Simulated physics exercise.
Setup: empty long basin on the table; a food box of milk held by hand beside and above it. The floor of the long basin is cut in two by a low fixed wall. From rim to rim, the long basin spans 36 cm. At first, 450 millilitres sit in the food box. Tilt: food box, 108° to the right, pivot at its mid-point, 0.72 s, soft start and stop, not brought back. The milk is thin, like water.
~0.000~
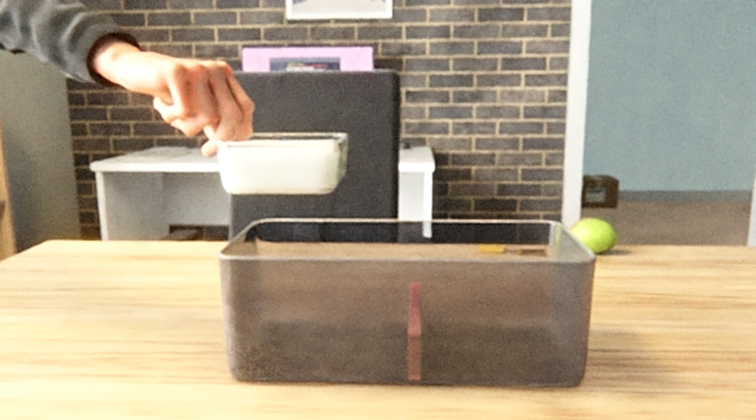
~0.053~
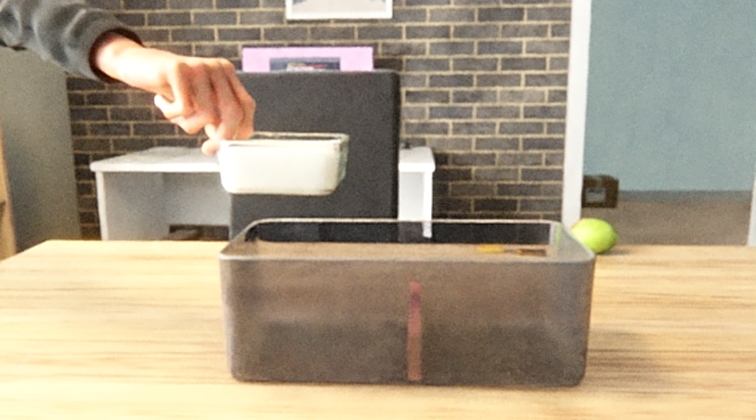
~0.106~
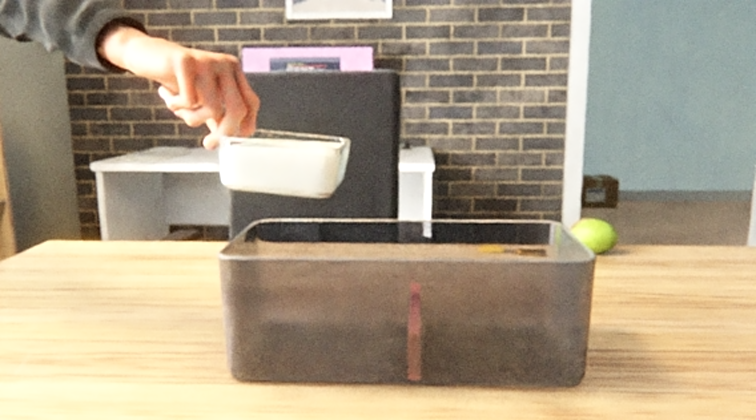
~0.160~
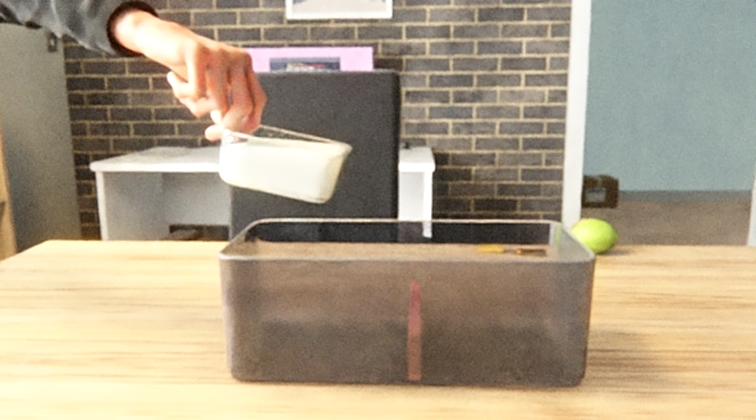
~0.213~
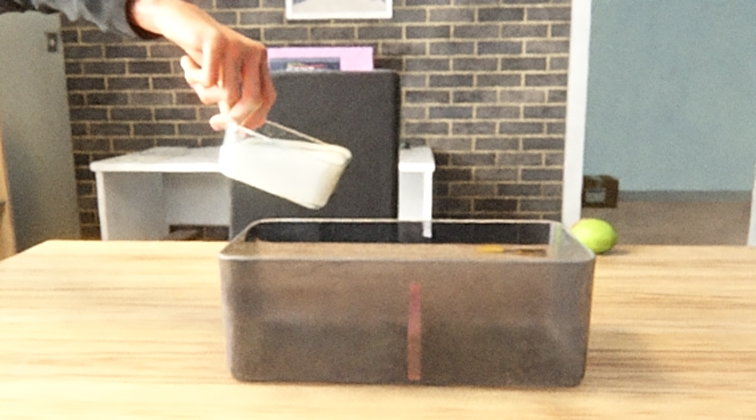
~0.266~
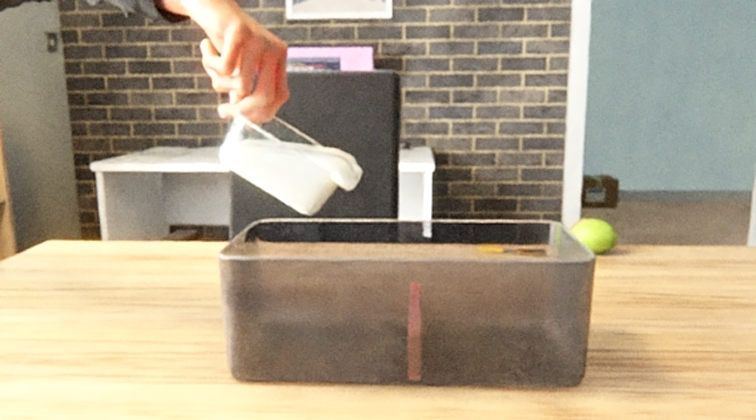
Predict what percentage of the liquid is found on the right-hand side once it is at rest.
About 5 % is on the right.
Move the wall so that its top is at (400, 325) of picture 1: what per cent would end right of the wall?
Estimate: About 50 percent.
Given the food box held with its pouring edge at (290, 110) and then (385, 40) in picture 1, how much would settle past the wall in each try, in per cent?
The first try gives around 5 percent, the second around 80 percent.
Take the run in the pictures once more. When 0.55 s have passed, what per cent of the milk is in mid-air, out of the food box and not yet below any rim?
Around 10 in a hundred.
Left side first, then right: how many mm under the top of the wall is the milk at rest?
About 34 mm left, about 48 mm right.
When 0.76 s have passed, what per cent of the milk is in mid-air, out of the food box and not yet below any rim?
Roughly 2 %.
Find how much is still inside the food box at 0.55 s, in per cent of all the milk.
Remaining: Near 9 % of the total.
By 0.55 s the tilt is 94° and 9 per cent is still to pour, 77 is left of the wall and 3 right of it.
By 0.76 s the tilt is 108° and 1 per cent is still to pour, 93 is left of the wall and 4 right of it.
By 0.98 s the tilt is 108° and 0 per cent is still to pour, 95 is left of the wall and 5 right of it.
By 1.22 s the tilt is 108° and 0 per cent is still to pour, 94 is left of the wall and 5 right of it.
At rest 95 per cent lies left of the wall, 5 right of it and 1 outside.
